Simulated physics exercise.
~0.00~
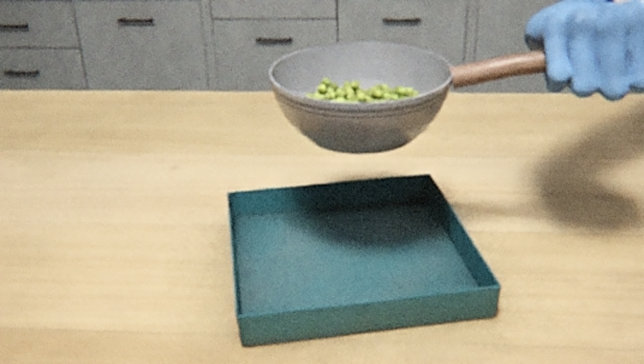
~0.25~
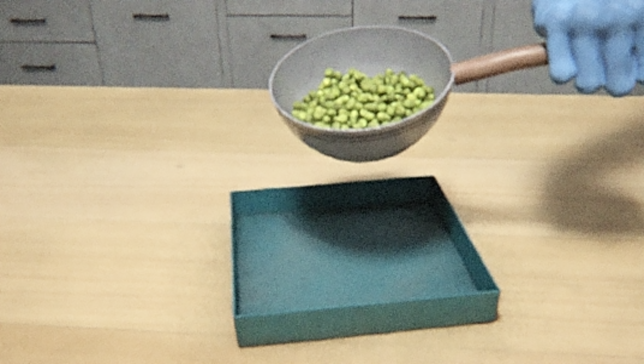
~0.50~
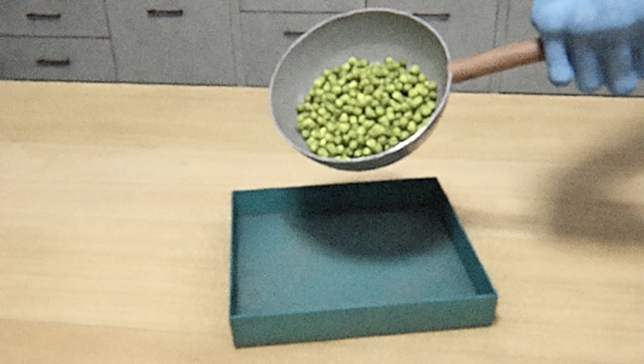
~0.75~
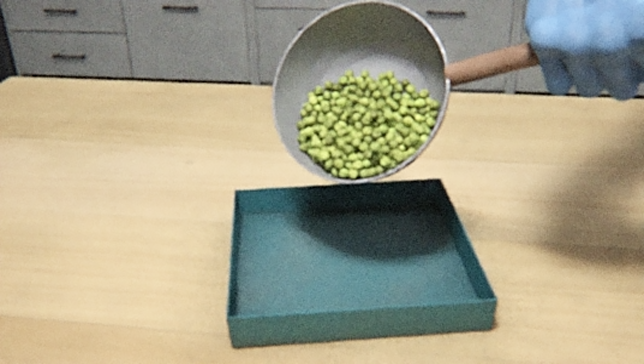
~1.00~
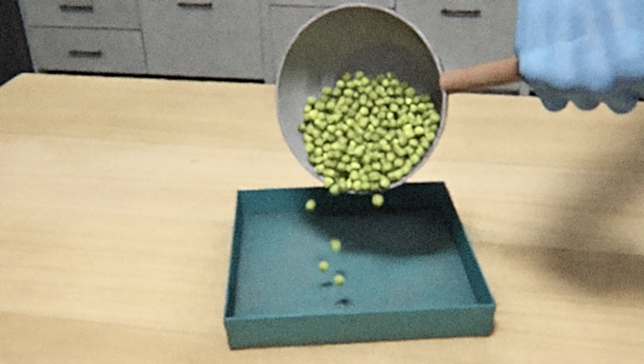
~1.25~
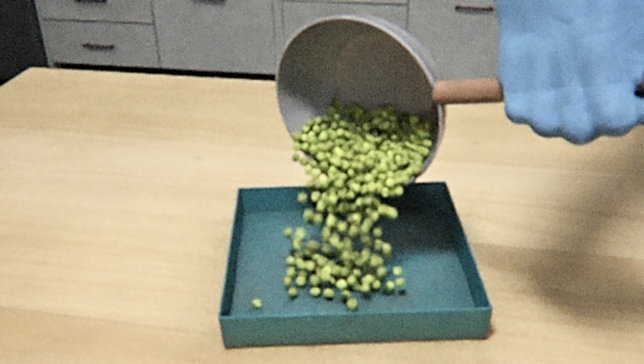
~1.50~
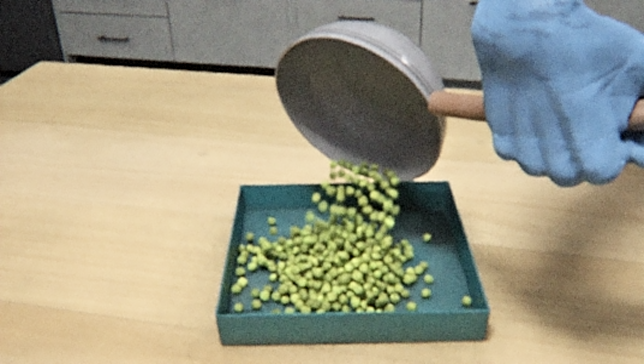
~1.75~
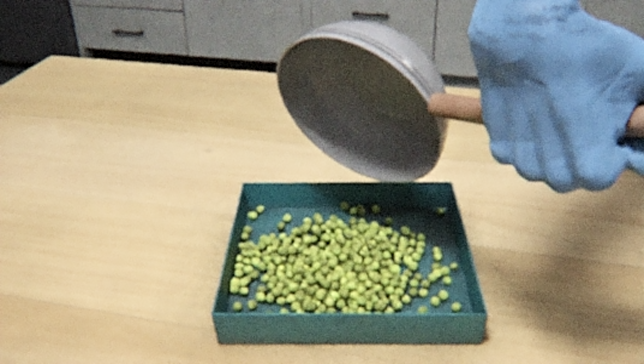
A blue-gloved hand at the upper right holds a grey, round pan by its brown handle, with small green peas inside, above a shallow teal tray on a pale wooden table. The view looks down slightly from the front, with grey drawers behind, and drifts a little sideways. The hand tips the pan steadily, and the peas gather toward its lower rim. A few drop first, then a thick stream pours into the tray and spreads across its floor. The last peas fall, leaving the tilted pan empty above a loose, scattered heap lying inside the tray.
